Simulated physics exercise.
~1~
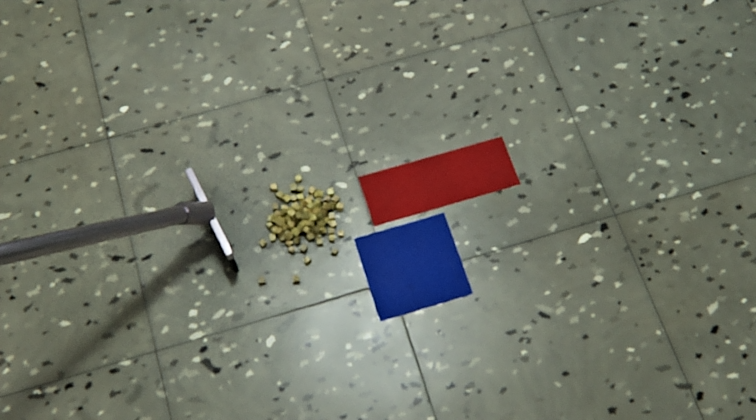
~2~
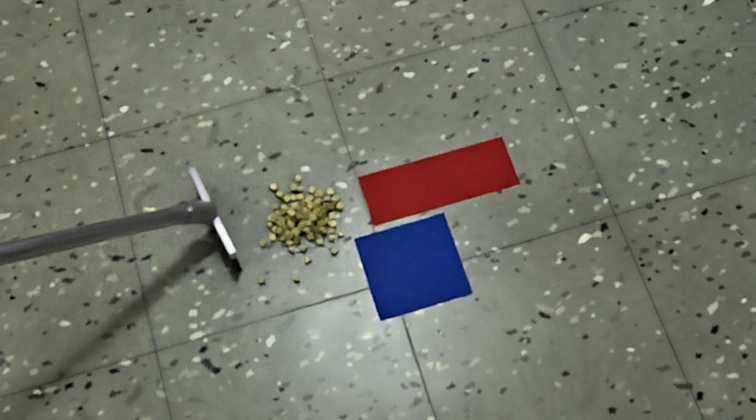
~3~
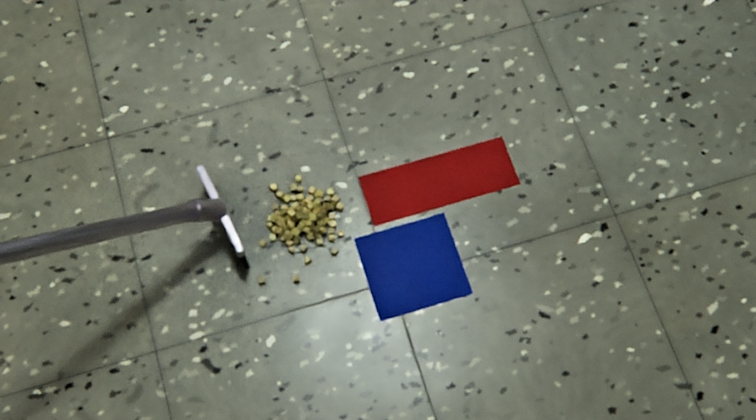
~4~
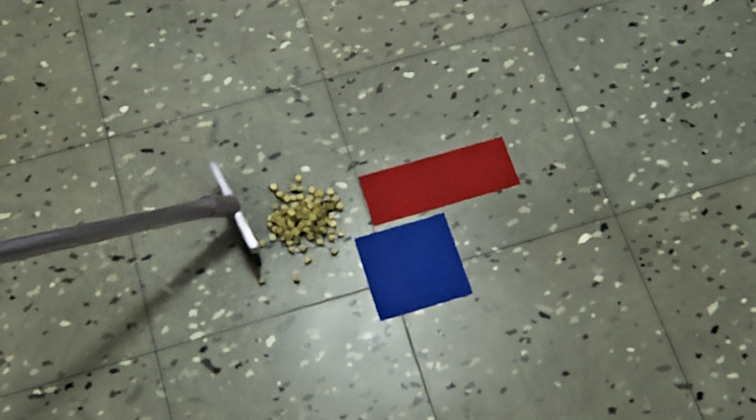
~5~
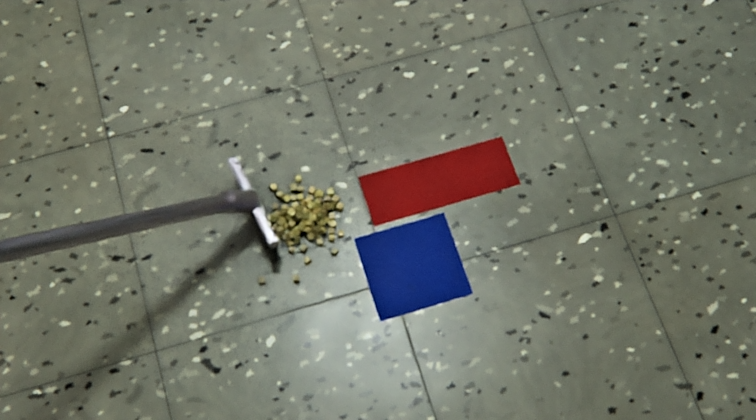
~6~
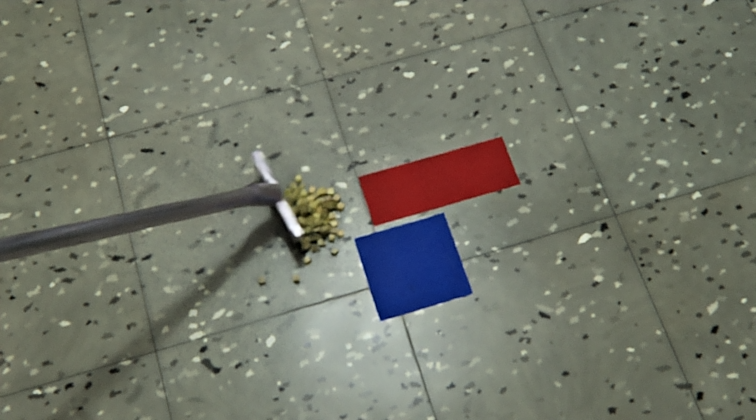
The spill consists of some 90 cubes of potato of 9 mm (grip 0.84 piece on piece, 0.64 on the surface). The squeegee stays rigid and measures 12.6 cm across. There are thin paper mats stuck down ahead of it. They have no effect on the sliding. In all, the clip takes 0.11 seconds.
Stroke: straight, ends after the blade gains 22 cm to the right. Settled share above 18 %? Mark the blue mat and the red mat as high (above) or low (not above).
Blue mat: Low; red mat: Low.
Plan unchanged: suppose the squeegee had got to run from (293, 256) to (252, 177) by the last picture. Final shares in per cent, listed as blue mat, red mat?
The blue mat ends with 5 per cent and the red mat with 25 per cent.
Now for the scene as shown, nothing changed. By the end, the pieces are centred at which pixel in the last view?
Roughly (560, 131), in pixels of the last view.
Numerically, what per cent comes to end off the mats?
Share at the end: Close to 85 %.
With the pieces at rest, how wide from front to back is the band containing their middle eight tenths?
I'd put it at close to 32 cm, front to back.
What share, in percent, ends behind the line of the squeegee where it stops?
That share is close to 5 per cent.
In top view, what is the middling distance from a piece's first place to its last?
I'd guess near 36 cm, give or take.
Then, 0.12 s after the last picture, squeegee 21 cm from its start, spill 19 cm wide; blue mat 10 %, red mat 40 %, off the mats 45 %.
Then, 0.24 s after the last picture, squeegee 22 cm from its start, spill 26 cm wide; blue mat 5 %, red mat 25 %, off the mats 70 %.
Then, 0.34 s after the last picture, squeegee 22 cm from its start, spill 30 cm wide; blue mat 5 %, red mat 20 %, off the mats 80 %.
In the end, blue mat 5 %, red mat 10 %, off the mats 85 %.
